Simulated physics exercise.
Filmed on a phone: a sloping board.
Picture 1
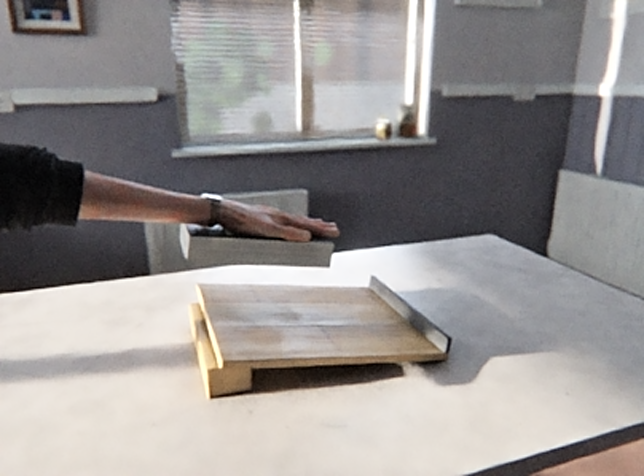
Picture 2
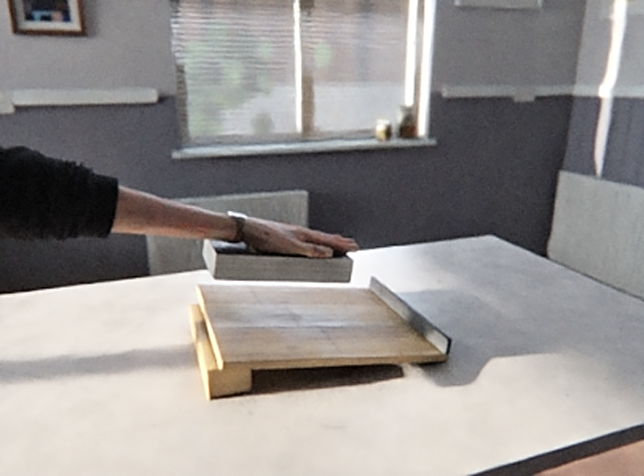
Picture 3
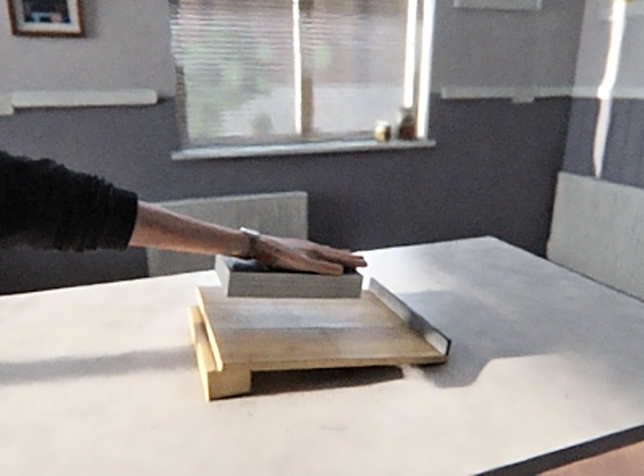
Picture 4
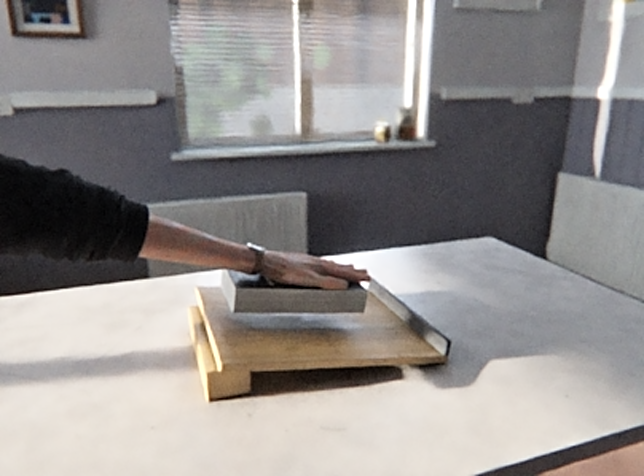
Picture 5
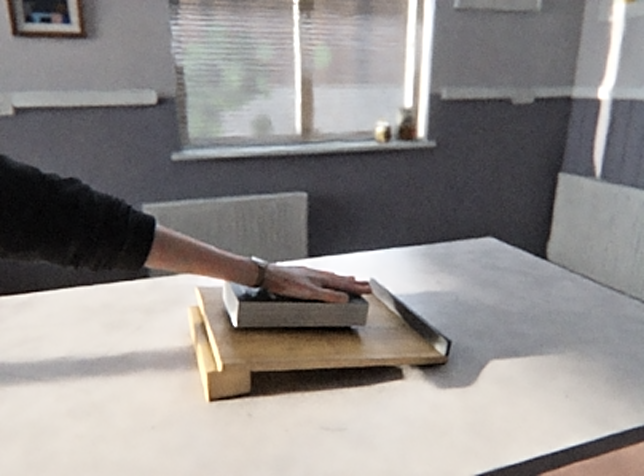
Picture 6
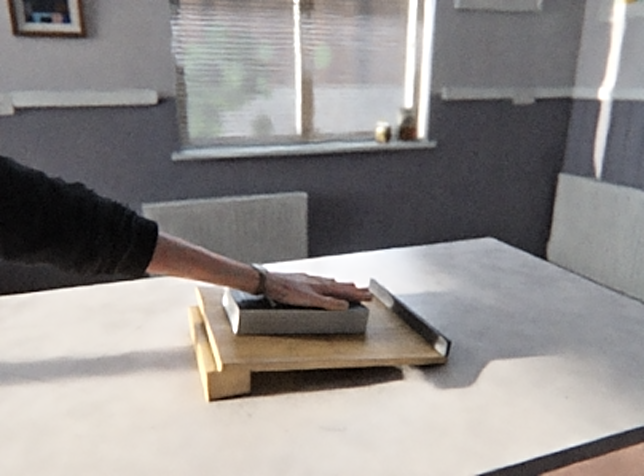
At the start, a hand holds a black book in the air above a sloping wooden board on a pale table. The arm reaches further right as the hand lowers the book, and by the end the book rests on the board with the hand on top of it.
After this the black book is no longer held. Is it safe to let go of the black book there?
Here the black book stays where it is put.
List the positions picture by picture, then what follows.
The first picture shows still above its spot; black book (255, 241).
The second picture shows still above its spot; black book (277, 258).
The third picture shows still above its spot; black book (288, 273).
The fourth picture shows still above its spot; black book (293, 288).
The fifth picture shows still above its spot; black book (295, 300).
The sixth picture shows in place under the hand; black book (295, 307).
Then, 0.30 s later than the last frame, all is still.
Then, 0.70 s later than the last frame, black book resting near (295, 307).
When it is over, it is as before. End places, in pixels of the last picture, black book near (295, 307). The black book keeps its place.
